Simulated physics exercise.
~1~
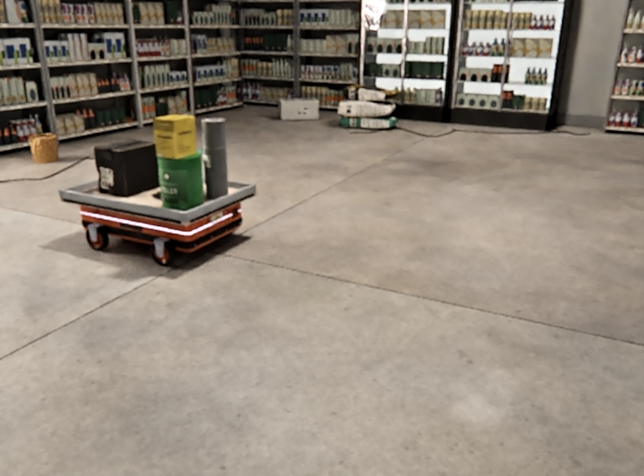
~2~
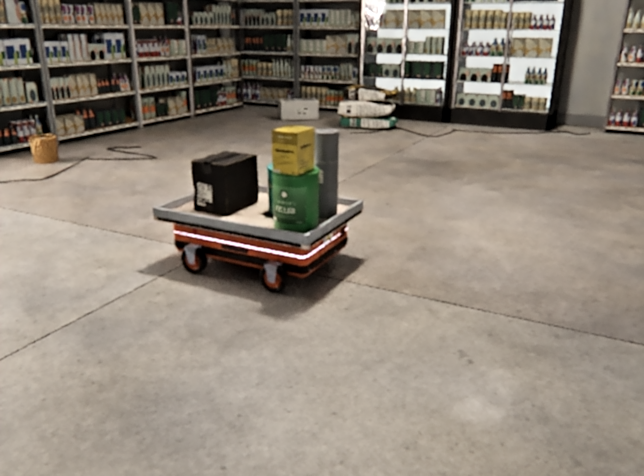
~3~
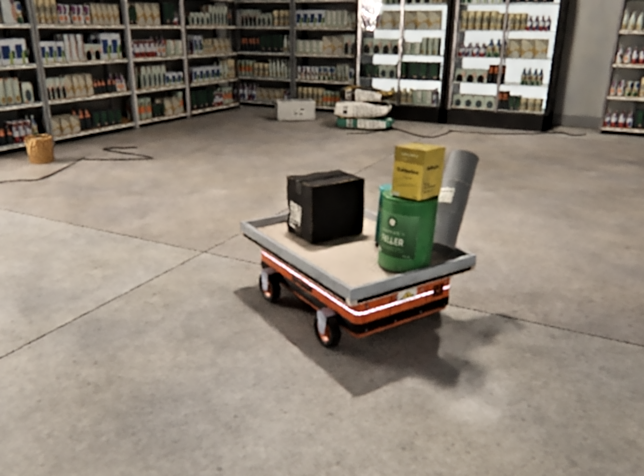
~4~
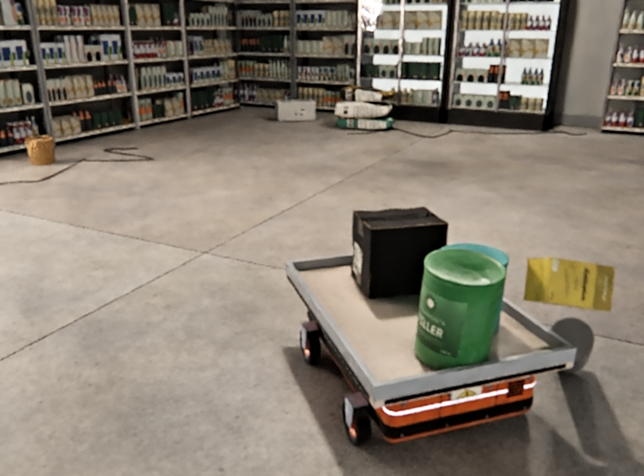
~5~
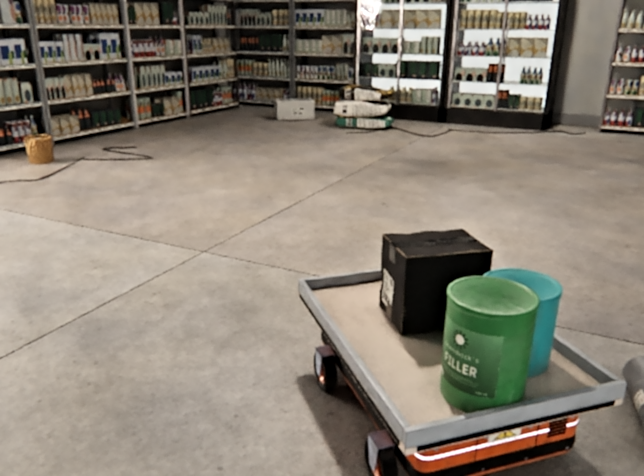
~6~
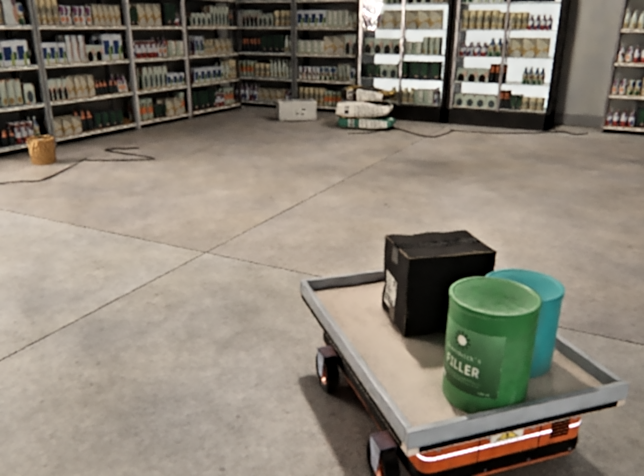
In this clip, a wheeled cart carrying a black box, pails, a grey canister and a yellow box rolls toward the lower right and turns; the canister tips off, the yellow box falls after it, and the cart stops with the black box, green pail and turquoise pail aboard.
